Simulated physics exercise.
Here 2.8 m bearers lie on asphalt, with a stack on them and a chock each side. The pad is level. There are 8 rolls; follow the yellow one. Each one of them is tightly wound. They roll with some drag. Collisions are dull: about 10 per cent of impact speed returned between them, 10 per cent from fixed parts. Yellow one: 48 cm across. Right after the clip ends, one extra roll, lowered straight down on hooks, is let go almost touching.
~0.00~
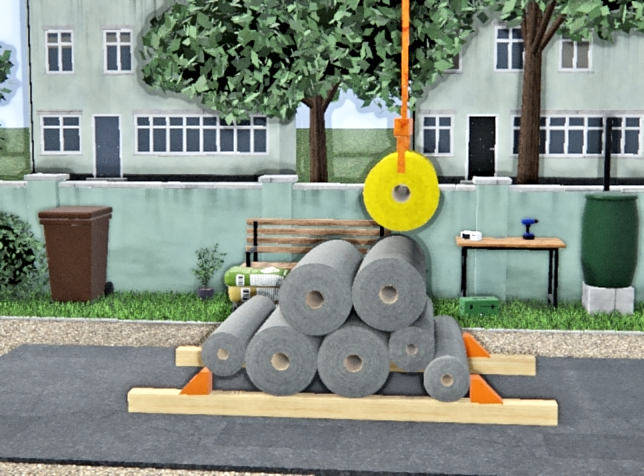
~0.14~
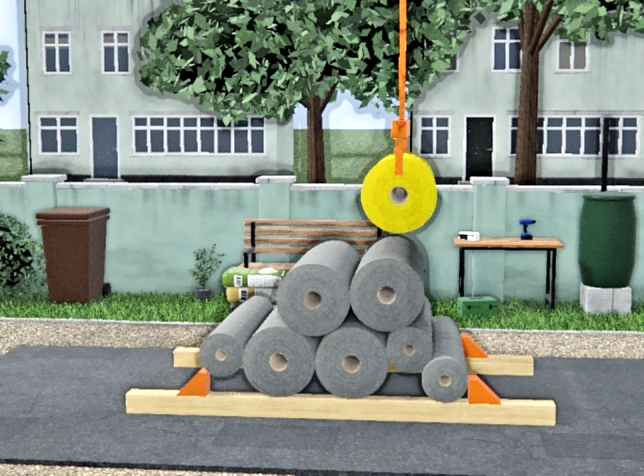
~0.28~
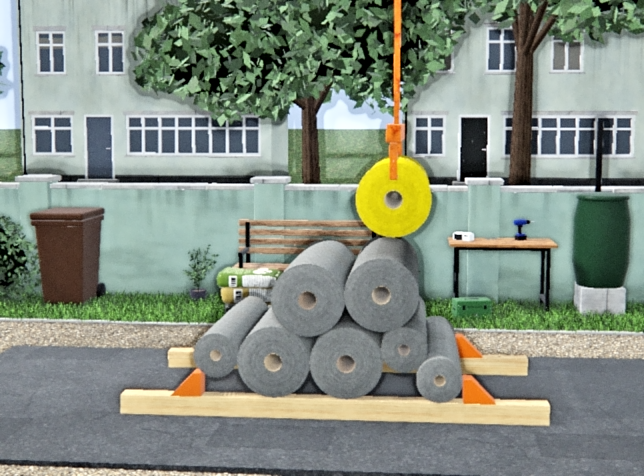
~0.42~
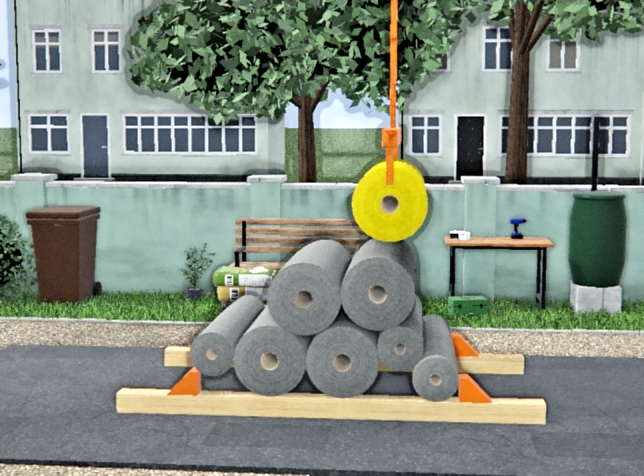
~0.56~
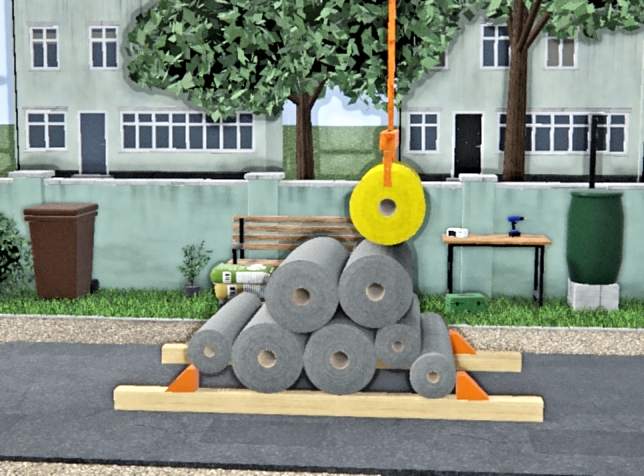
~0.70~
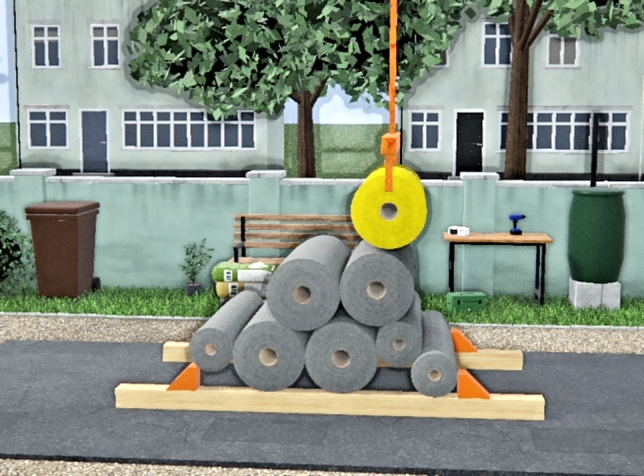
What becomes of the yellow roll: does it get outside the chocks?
As for the yellow one, it gets away.
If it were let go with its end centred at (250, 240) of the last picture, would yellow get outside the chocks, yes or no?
If so, yellow is retained.
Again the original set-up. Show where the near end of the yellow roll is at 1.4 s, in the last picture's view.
I'd point to somewhere near (431, 238).
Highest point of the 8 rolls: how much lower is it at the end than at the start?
65 cm.
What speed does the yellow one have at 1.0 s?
Speed approx. 0.3 m/s.
By 1.0 s, yellow is up on others, 40 cm inside the right chock, rolling right; 0 past a chock so far.
By 1.4 s, yellow is up on others, 20 cm inside the right chock, rolling right; 0 past a chock so far.
By 1.8 s, yellow is beyond the right chock, rolling right; 1 past a chock so far.
Finally (2.8 s), yellow is beyond the right chock; 1 past a chock so far.
